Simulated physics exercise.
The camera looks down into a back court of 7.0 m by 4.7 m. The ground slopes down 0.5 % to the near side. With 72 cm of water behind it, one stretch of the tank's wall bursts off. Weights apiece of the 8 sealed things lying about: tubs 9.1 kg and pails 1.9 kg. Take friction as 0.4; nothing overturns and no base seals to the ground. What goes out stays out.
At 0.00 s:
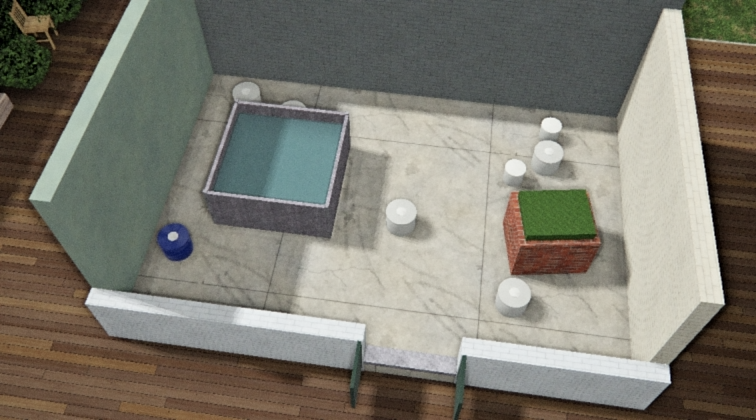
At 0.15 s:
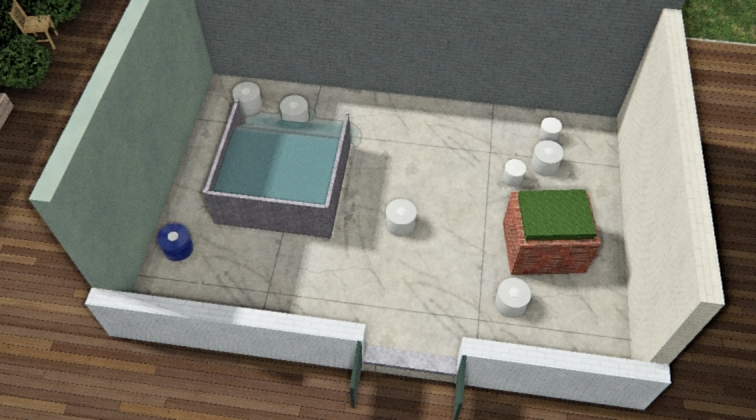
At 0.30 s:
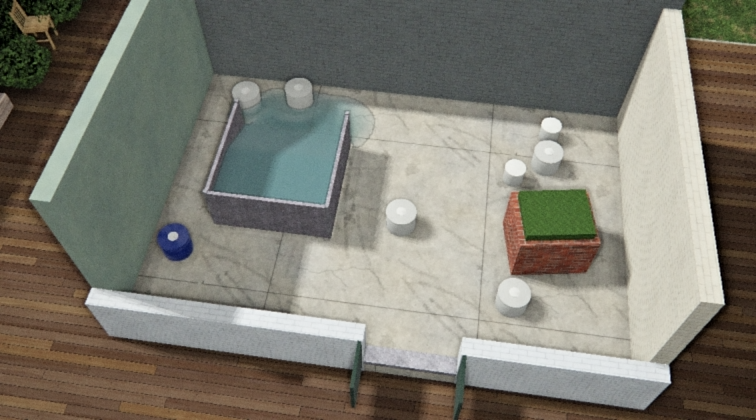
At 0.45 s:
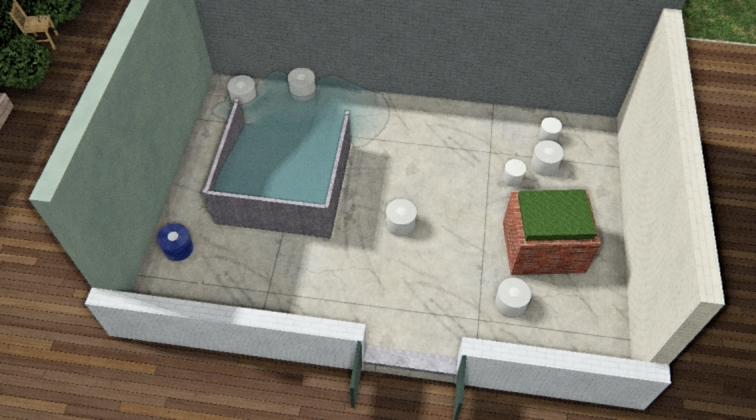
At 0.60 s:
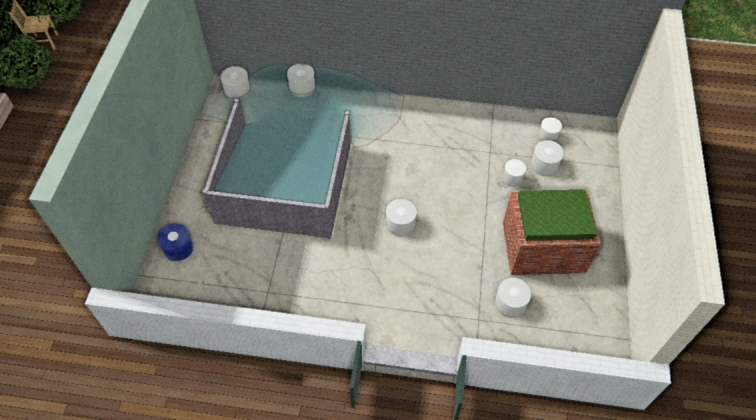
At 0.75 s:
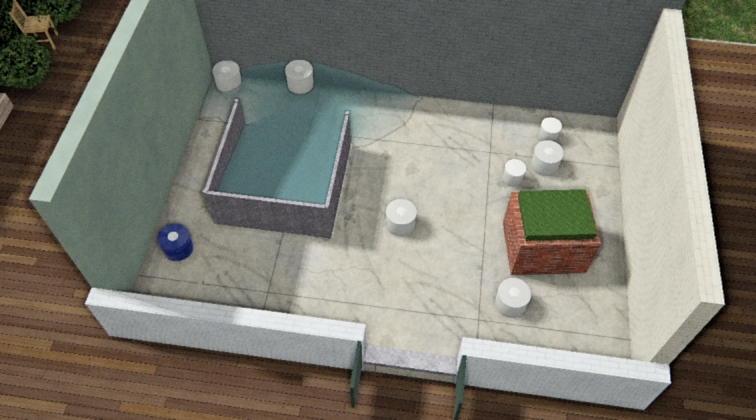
In a walled court, water pours from a tank's open back and pushes two white tubs away.
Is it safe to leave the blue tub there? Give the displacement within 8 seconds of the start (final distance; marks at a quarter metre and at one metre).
Blue tub travels far.
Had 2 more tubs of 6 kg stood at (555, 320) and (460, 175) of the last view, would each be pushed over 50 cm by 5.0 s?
In turn: Less, past it.
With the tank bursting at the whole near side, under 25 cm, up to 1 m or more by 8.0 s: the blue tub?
Then the blue tub ends far away.
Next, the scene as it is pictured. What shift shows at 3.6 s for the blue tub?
About 120 cm.
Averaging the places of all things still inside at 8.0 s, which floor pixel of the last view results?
At about (459, 288).
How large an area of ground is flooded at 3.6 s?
Roughly 24 m2.
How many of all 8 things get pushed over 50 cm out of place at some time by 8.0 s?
I count 8.
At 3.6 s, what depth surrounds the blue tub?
About 14 cm.
After 1.6 s the blue tub is near (173, 236), 0.0 m from its start, aground; 0 of 8 are out; 1 afloat.
After 3.6 s the blue tub is near (216, 289), 1.2 m from its start, afloat; 0 of 8 are out; 5 afloat.
After 5.6 s the blue tub is near (394, 264), 3.2 m from its start, aground; 0 of 8 are out; 3 afloat.
After 8.0 s the blue tub is near (424, 265), 3.6 m from its start, afloat; 0 of 8 are out; 6 afloat.
